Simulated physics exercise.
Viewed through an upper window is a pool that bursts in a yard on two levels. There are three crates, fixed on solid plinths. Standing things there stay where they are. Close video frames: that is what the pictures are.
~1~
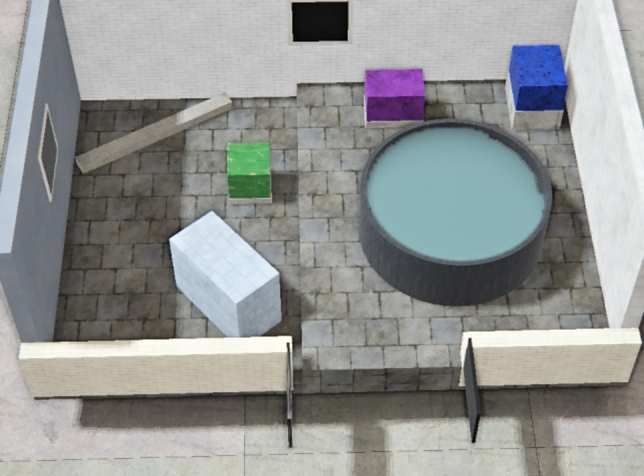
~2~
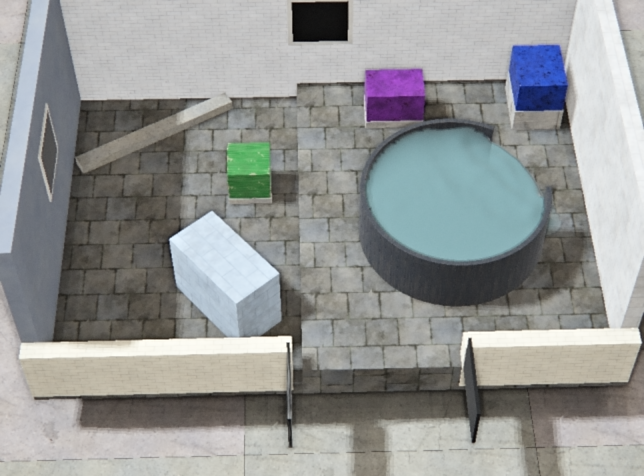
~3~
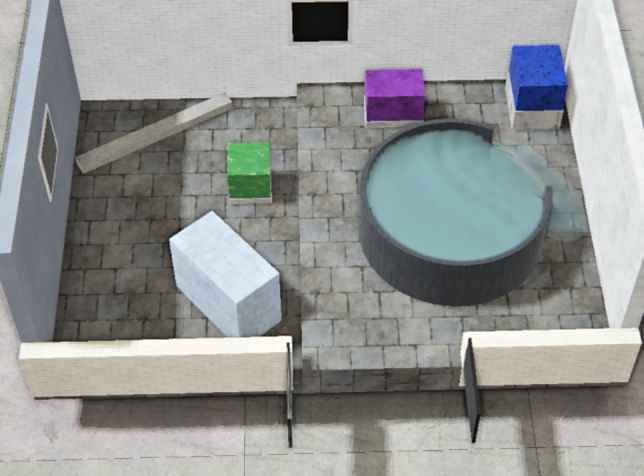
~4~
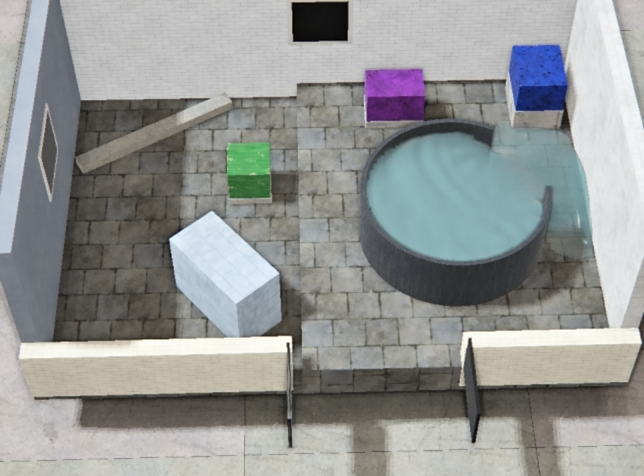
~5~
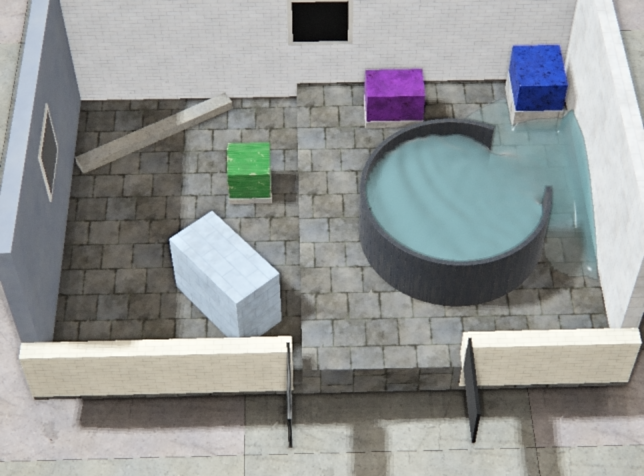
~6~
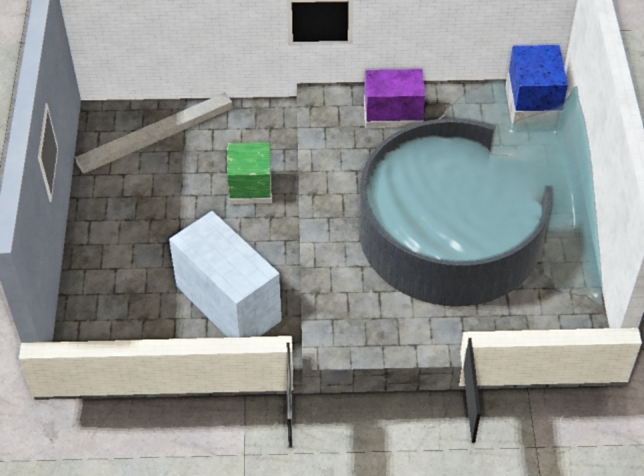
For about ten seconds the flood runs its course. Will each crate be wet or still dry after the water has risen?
The green crate is within reach of the water. The purple crate is within reach of the water. The blue crate is within reach of the water.
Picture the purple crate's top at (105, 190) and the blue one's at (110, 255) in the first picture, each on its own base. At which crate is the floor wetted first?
I would point to the one in green.
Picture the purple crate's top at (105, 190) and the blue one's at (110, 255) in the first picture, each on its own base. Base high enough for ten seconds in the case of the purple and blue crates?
Outcome - purple is flooded, blue is not reached.
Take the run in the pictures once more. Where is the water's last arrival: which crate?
My answer is the crate marked green.
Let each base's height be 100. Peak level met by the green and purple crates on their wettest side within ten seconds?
I'd put it at some 200 % for one and some 410 % for the other, in that order.
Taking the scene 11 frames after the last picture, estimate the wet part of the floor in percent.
It comes out near 35 percent.
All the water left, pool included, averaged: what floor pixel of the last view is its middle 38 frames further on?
Close to (376, 216).
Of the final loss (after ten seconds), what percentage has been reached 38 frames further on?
Around 45 percent.
A moment on, water covers 20 % of the floor; the green crate not reached, the purple crate water round its plinth, the blue crate water round its plinth.
Next, water covers 35 % of the floor; the green crate not reached, the purple crate water round its plinth, the blue crate water round its plinth.
Then, water covers 70 % of the floor; the green crate water round its plinth, the purple crate water round its plinth, the blue crate water round its plinth.
Later, water covers 95 % of the floor; the green crate water round its plinth, the purple crate water round its plinth, the blue crate water round its plinth.
In the end, water covers 100 % of the floor; the green crate was topped, the purple crate was topped, the blue crate was topped.
